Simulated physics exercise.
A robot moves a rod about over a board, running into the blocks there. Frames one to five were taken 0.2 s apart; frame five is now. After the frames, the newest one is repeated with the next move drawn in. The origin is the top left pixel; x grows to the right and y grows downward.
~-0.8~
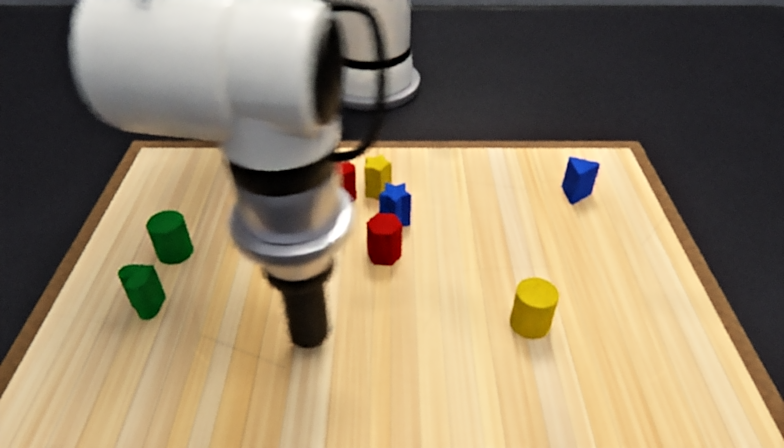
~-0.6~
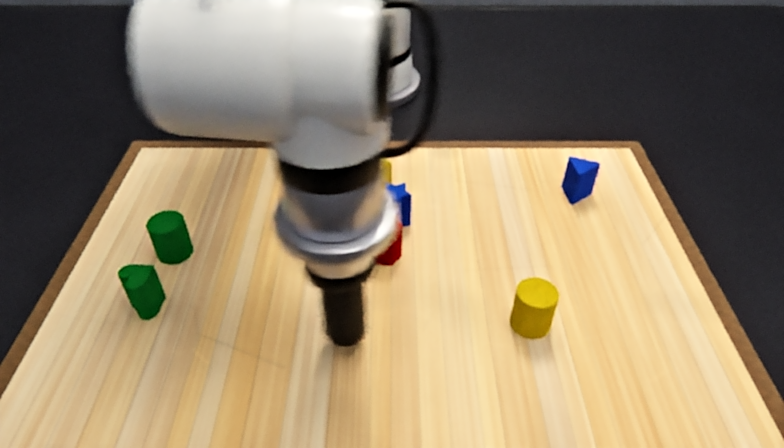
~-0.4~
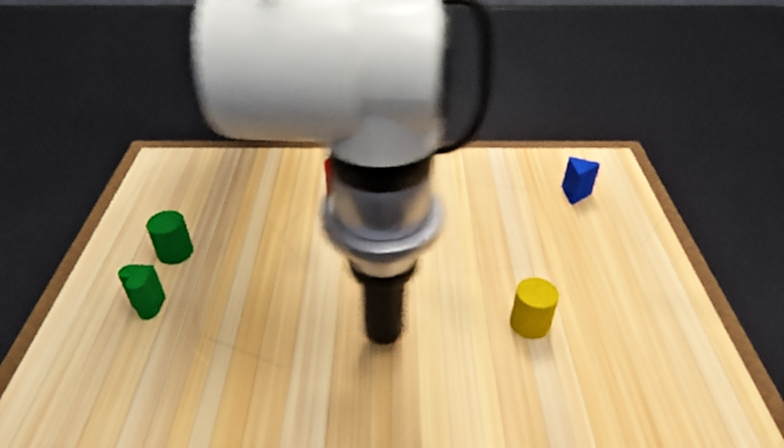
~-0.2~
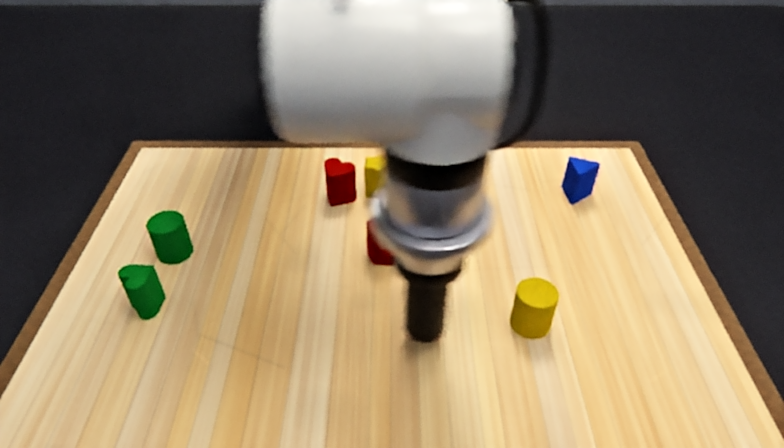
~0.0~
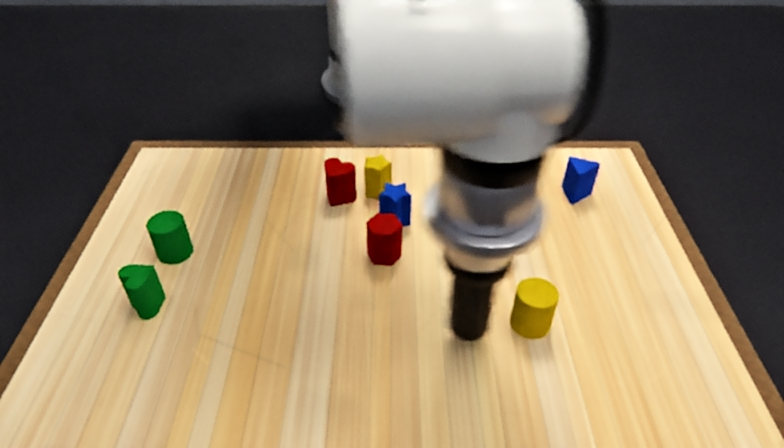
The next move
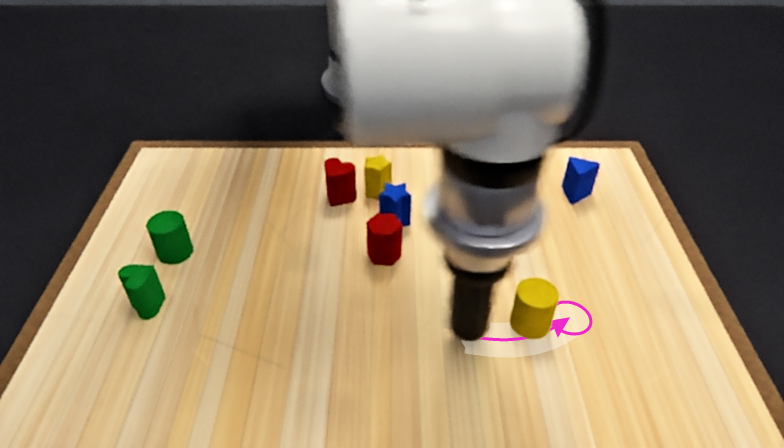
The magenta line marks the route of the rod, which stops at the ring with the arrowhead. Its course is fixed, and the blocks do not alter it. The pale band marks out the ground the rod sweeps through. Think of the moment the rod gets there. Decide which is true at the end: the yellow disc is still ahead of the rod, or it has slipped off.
It sits in front of the rod.
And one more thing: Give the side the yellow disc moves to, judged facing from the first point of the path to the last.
It will end up to the left.
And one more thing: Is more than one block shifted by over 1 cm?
No, that is not what happens.
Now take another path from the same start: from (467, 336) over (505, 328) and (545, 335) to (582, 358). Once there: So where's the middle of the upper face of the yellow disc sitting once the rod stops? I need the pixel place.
It comes to (594, 288).
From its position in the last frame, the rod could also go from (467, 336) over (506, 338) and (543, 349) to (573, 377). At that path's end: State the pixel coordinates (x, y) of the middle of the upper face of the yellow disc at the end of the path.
Its top middle: (563, 286).
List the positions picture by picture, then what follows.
In the first frame, lower end of the rod (310, 333), tops of blocks, yellow disc (538, 291).
In the second frame, rod (346, 331), blocks as before.
In the third frame, rod (384, 329), blocks as before.
In the fourth frame, rod (425, 328), blocks as before.
In the fifth frame, rod (468, 326), yellow disc (538, 291).
The drawn path runs from (467, 336) by way of (505, 340) and (542, 333) to (570, 318).
The first path, step by step. One third of the way, rod (508, 329); yellow disc (544, 290).
Two thirds of the way, rod (545, 323); yellow disc (570, 276).
At the end, rod (573, 307); yellow disc (585, 258).
